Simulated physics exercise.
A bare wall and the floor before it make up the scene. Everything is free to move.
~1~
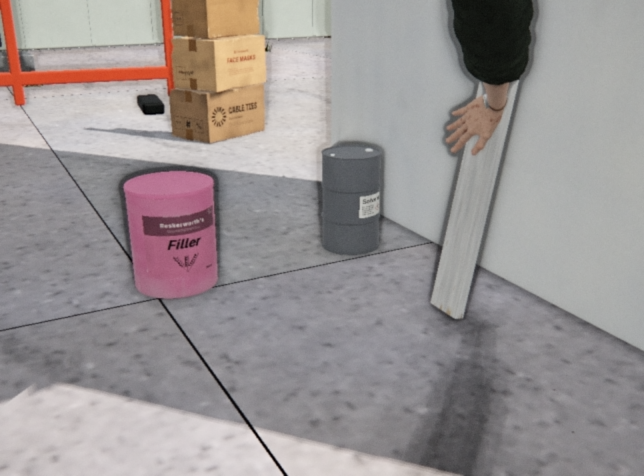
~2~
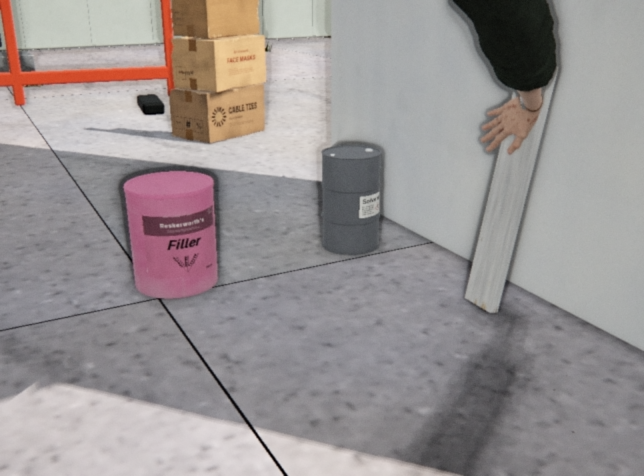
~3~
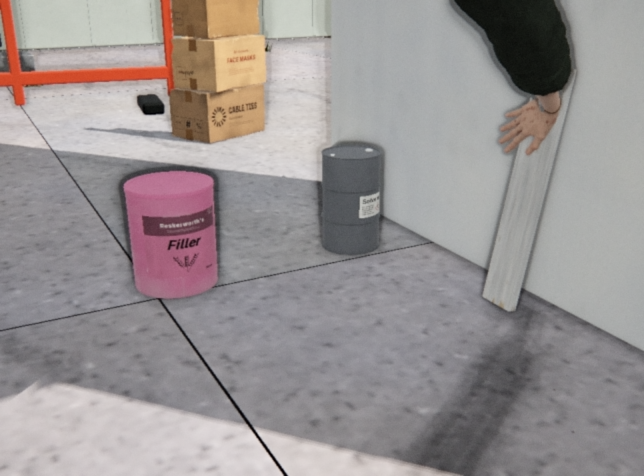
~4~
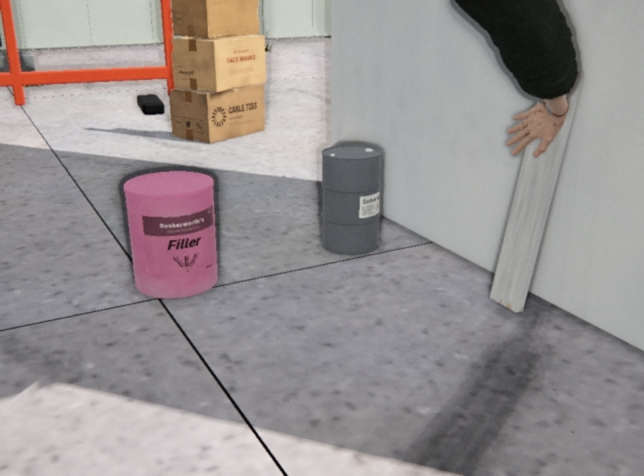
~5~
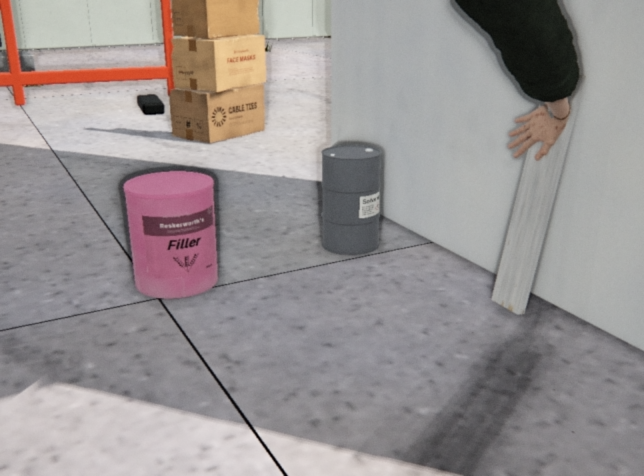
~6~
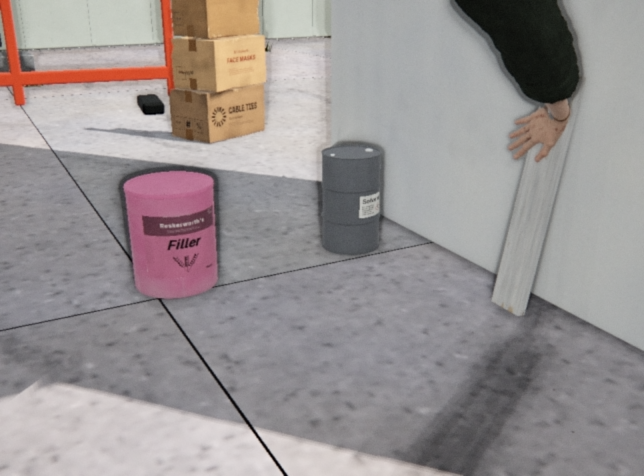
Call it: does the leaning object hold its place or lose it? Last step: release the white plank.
It holds its place.
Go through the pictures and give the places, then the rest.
The first picture shows not yet at the wall; white plank (473, 192); pink pail (173, 233).
The second picture shows not yet at the wall; white plank (508, 190); pink pail (173, 233).
The third picture shows not yet at the wall; white plank (527, 191); pink pail (173, 233).
The fourth picture shows not yet at the wall; white plank (534, 193); pink pail (173, 233).
The fifth picture shows propped up under the hand; white plank (536, 195); pink pail (173, 233).
The sixth picture shows propped up under the hand; white plank (536, 197); pink pail (173, 233).
Then, 0.30 s on from there, no change.
Then, 0.80 s on from there, white plank resting near (536, 197).
In the end, all 3 unmoved. At the end, from the last picture's camera, white plank near (536, 197). The plank stays up.
